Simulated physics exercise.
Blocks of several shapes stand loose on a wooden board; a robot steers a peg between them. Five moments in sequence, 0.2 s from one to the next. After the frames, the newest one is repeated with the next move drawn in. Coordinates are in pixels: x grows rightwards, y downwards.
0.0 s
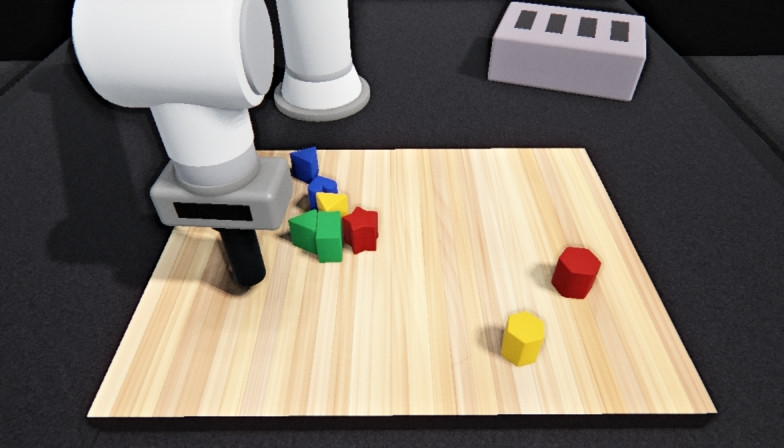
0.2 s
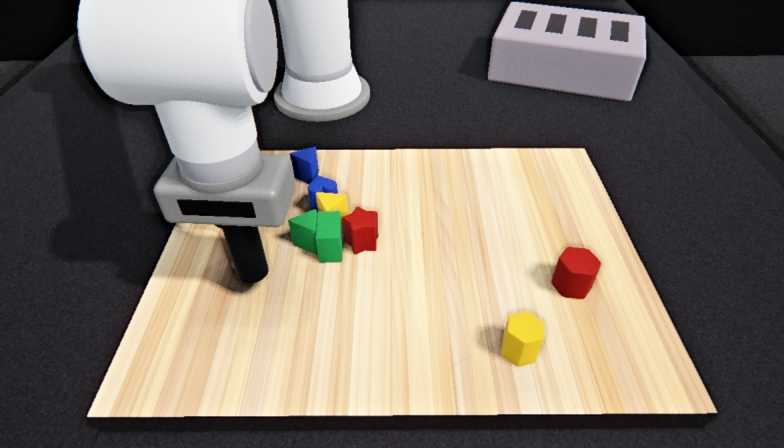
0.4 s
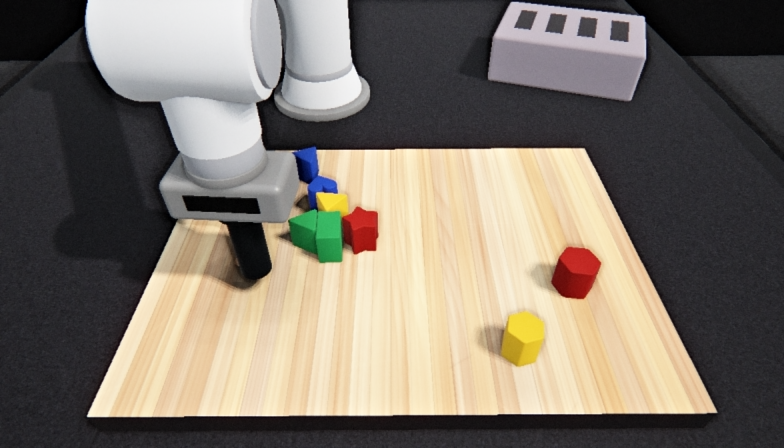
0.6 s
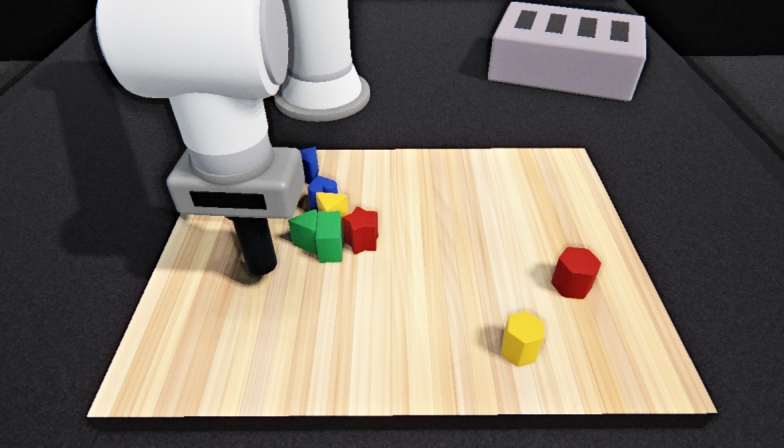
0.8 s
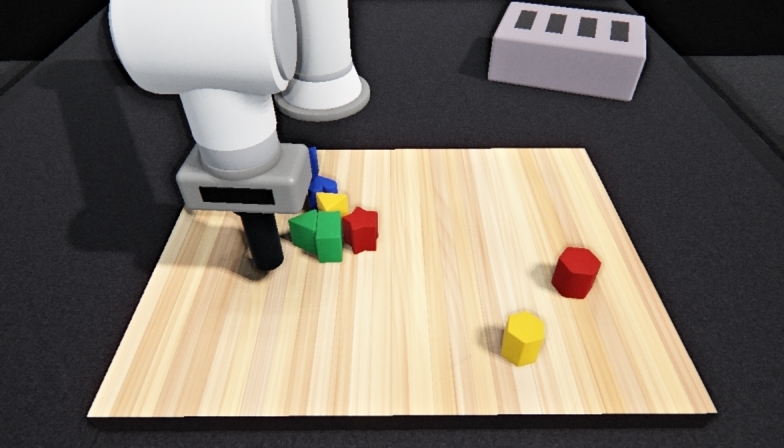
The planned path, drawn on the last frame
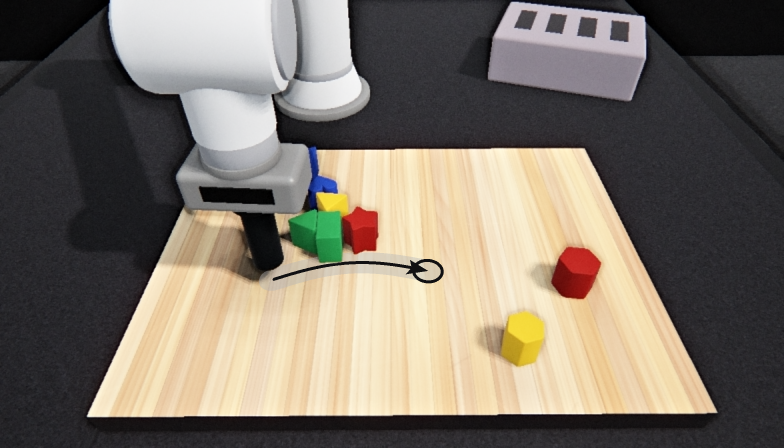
To begin with, a robot arm holds a black peg over the left side of a wooden board, left of a cluster of blue, yellow, green and red blocks. The peg then shifts slightly right and away from the viewer, nearing the green blocks, while every block stays still.
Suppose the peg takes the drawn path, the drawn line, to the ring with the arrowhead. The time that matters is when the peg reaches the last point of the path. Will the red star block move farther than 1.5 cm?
My answer is yes.
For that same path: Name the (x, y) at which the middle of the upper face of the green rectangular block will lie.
It should be at about (351, 219).
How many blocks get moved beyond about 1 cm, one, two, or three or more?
Two blocks.
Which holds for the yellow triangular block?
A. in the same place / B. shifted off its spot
A - in the same place.
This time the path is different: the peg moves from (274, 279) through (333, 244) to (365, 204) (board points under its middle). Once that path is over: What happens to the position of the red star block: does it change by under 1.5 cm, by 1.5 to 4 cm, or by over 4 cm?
Past 4 cm.
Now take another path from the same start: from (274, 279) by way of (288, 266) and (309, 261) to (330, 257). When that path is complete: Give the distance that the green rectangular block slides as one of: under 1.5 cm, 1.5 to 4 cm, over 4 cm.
Displaced 1.5 to 4 cm.
The drawn path runs from (274, 279) by way of (325, 266) and (377, 263) to (428, 271).
On the path given first. One third of the way, peg (325, 247); green rectangular block (338, 219), turned 30° anticlockwise; red star block (367, 213).
Two thirds of the way, peg (378, 244); green rectangular block (351, 219), turned 85° anticlockwise; red star block (378, 201).
At the end, peg (429, 252); green triangular block not moved; green rectangular block (351, 219), turned 85° anticlockwise; yellow triangular block not moved; red star block (378, 201).
